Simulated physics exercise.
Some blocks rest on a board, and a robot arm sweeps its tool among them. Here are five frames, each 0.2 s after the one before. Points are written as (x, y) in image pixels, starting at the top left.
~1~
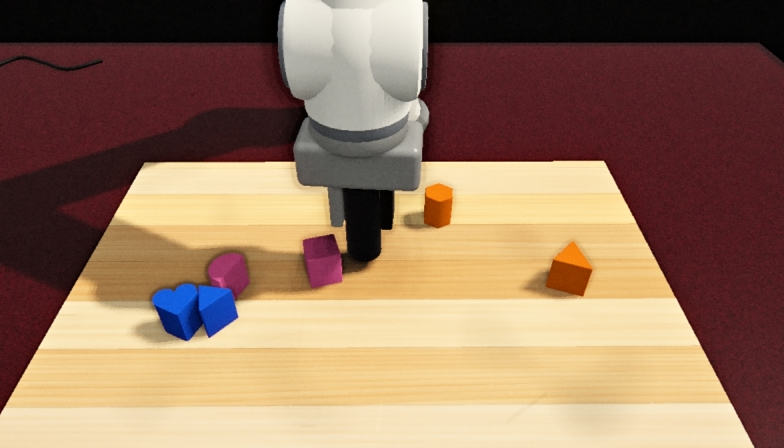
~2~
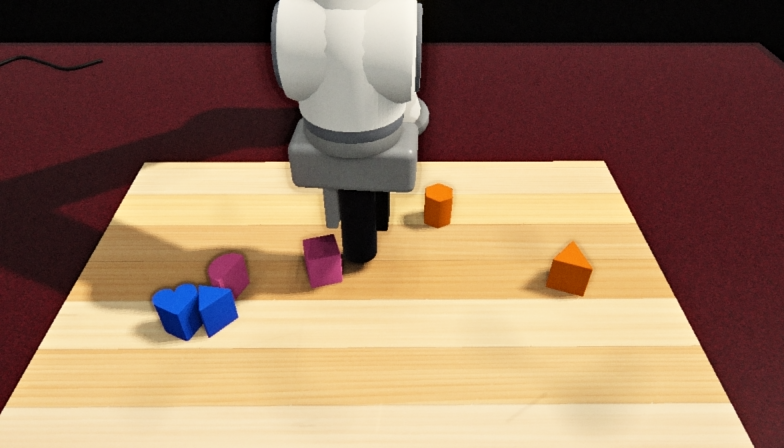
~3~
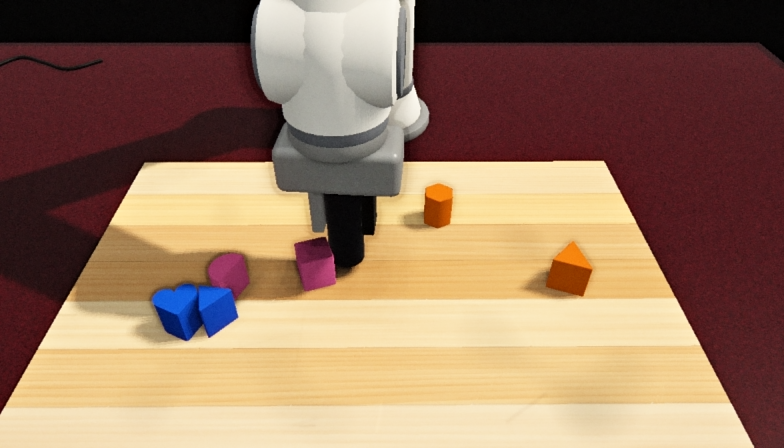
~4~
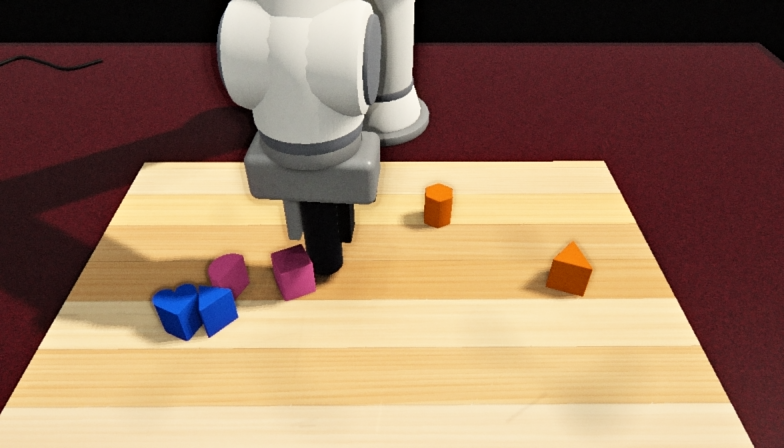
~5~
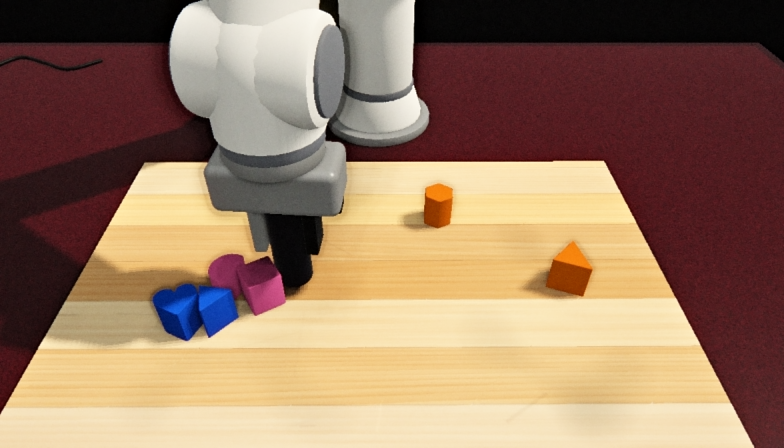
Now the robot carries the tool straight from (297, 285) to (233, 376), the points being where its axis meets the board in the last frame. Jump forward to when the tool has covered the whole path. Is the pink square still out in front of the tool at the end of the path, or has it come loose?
The tool should slip past it.
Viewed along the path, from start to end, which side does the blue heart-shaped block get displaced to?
Out to the right.
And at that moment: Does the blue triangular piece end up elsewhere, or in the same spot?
By the end it has moved.
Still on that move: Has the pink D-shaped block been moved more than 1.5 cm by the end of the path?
No - that is not the case.
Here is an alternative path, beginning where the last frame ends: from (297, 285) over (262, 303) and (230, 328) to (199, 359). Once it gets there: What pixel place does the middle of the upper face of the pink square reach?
Close to (145, 343).
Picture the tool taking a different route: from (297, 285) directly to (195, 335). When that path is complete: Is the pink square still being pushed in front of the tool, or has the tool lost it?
The block stays ahead.
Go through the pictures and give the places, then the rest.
In the first picture, tool tip at (364, 251); block tops, blue heart-shaped block at (175, 298); blue triangular piece at (210, 295); pink D-shaped block at (223, 265); pink square at (321, 246).
In the second picture, tool at (360, 252); blocks unchanged.
In the third picture, tool at (347, 256); pink square at (313, 249).
In the fourth picture, tool at (326, 263); pink square at (291, 258).
In the fifth picture, tool at (295, 275); blue heart-shaped block at (175, 298); blue triangular piece at (210, 295); pink D-shaped block at (223, 265); pink square at (258, 271).
What follows on the original path. One third of the way, tool at (276, 303); blue heart-shaped block at (168, 297); blue triangular piece at (195, 300), turned 40° clockwise; pink square at (233, 293), turned 20° clockwise.
Two thirds of the way, tool at (254, 333); blue heart-shaped block at (163, 296), turned 30° clockwise; blue triangular piece at (178, 313), turned 80° clockwise; pink square at (208, 319), turned 35° clockwise.
At the end, tool at (230, 366); blue heart-shaped block at (162, 295), turned 35° clockwise; blue triangular piece at (171, 319), turned 105° clockwise; pink D-shaped block in place; pink square at (191, 334), turned 55° clockwise.
